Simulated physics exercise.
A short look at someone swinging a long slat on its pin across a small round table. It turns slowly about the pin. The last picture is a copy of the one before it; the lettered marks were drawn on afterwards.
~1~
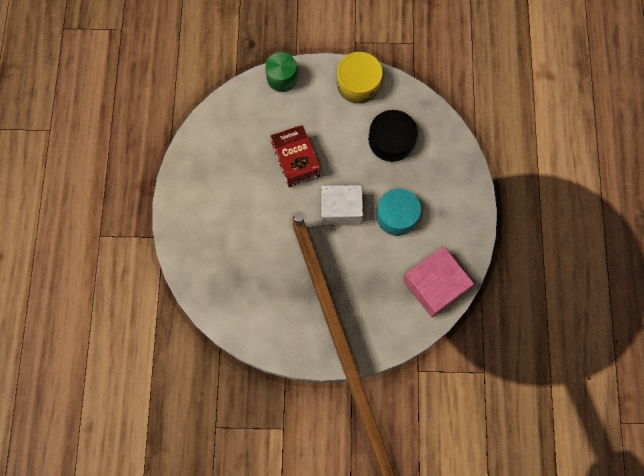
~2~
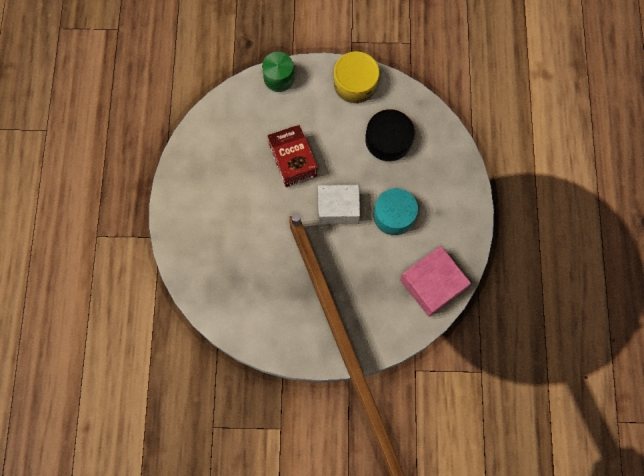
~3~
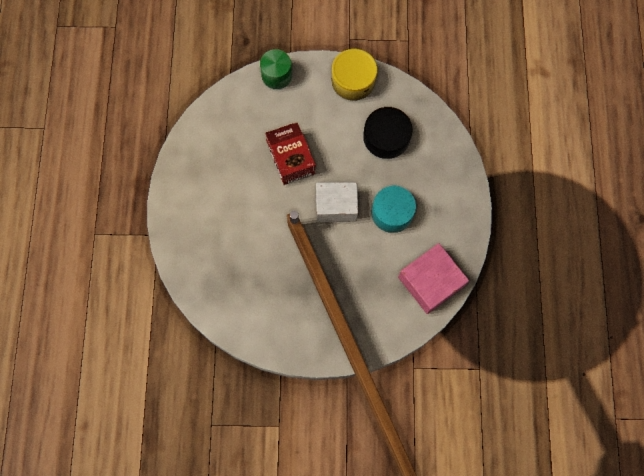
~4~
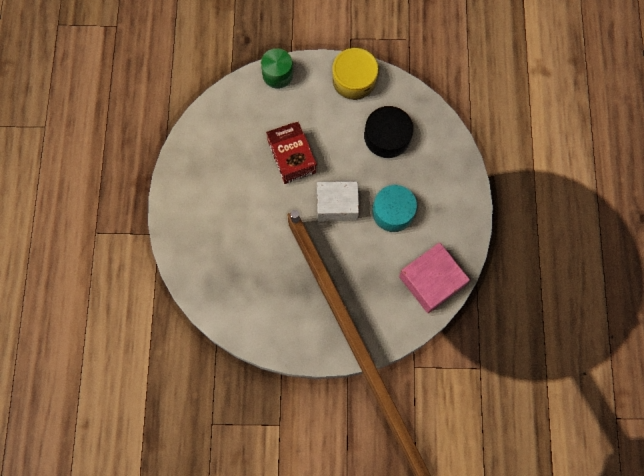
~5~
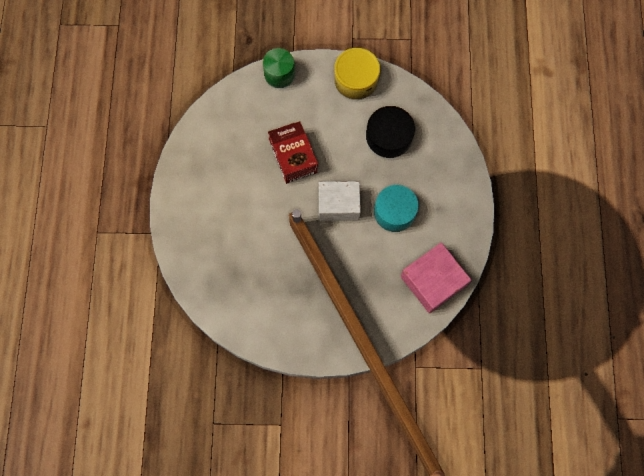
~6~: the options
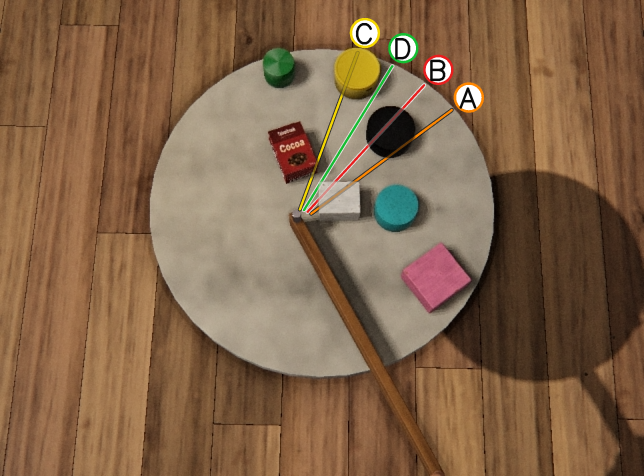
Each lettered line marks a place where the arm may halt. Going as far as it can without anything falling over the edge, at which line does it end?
Nothing falls up to A.
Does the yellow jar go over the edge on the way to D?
Yes.
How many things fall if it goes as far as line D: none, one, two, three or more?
In all, one.
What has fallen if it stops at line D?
The yellow jar goes over.
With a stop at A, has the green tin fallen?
No.
On the marked copy, A at (383, 161); B at (368, 147); C at (330, 129); D at (350, 136).
Following A. Soon after the start, arm (402, 267); pink block (442, 261); green tin (279, 69).
Later, arm (410, 200); pink block (435, 176); turquoise pot (392, 185).
In the end, arm (386, 153); yellow jar (345, 52); black pot (357, 93); nothing has fallen.
As for the rest, B drops the yellow jar; C drops the green tin and yellow jar; D drops the yellow jar.
